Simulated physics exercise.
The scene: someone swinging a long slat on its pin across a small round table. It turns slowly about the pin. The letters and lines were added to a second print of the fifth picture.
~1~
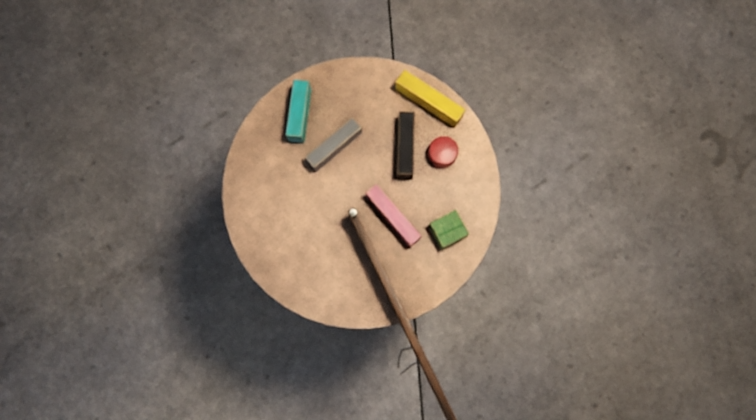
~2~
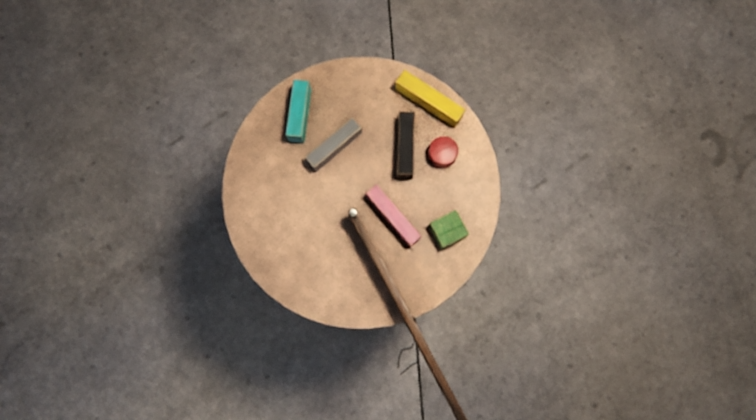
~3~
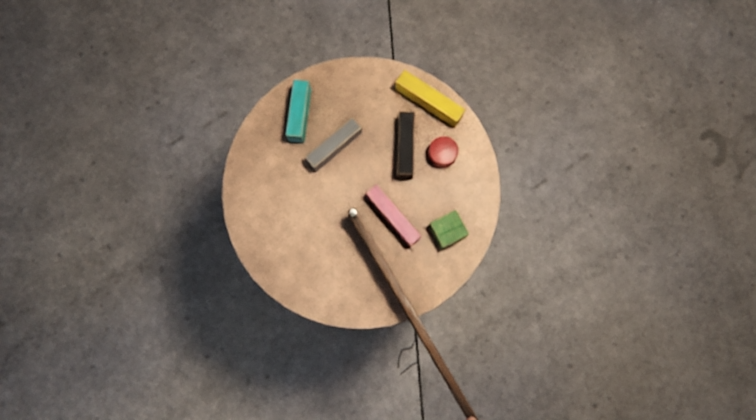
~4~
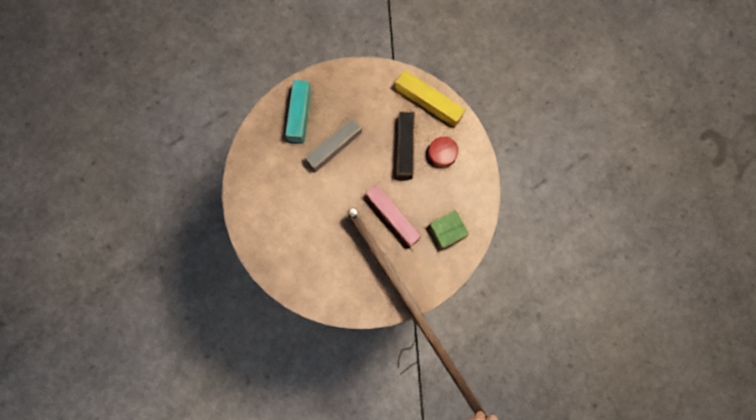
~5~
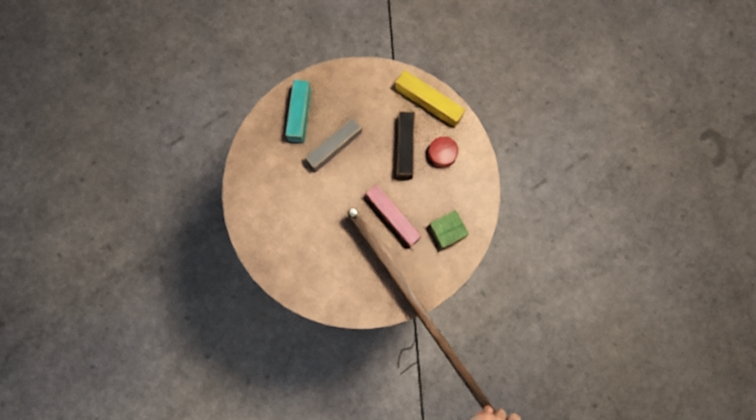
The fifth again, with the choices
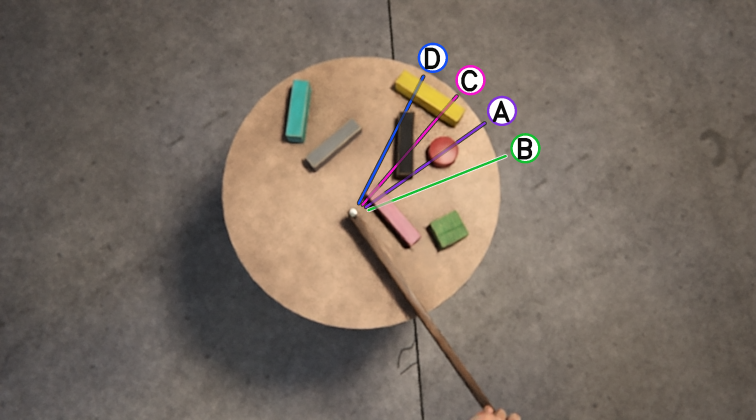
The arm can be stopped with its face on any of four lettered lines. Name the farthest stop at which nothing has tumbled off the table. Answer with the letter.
Nothing falls up to D.
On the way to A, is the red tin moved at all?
Yes.
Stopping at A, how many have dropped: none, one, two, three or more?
In all, none.
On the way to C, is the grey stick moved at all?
No.
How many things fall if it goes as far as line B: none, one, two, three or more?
By then, none.
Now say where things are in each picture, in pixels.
The first picture shows black stick (406, 145); yellow stick (430, 99); green block (449, 230).
The second picture shows arm (397, 296); grey stick (334, 145).
The third picture shows arm (400, 295); pink bar (393, 216).
The fourth picture shows arm (403, 293); black stick (406, 145).
The fifth picture shows arm (407, 291); green block (449, 230); grey stick (334, 145); turquoise stick (299, 111).
On the marked copy, A at (426, 165); B at (438, 183); C at (411, 150); D at (392, 139).
Taking D. A third of the way, arm (443, 235); green block (453, 215); pink bar (397, 207).
Two thirds of the way, arm (432, 170); red tin (428, 124); green block (436, 152).
When it is over, arm (394, 136); yellow stick (388, 62); red tin (376, 82); nothing has fallen.
As for the rest, A is safe but short; B is safe but short; C is safe but short.
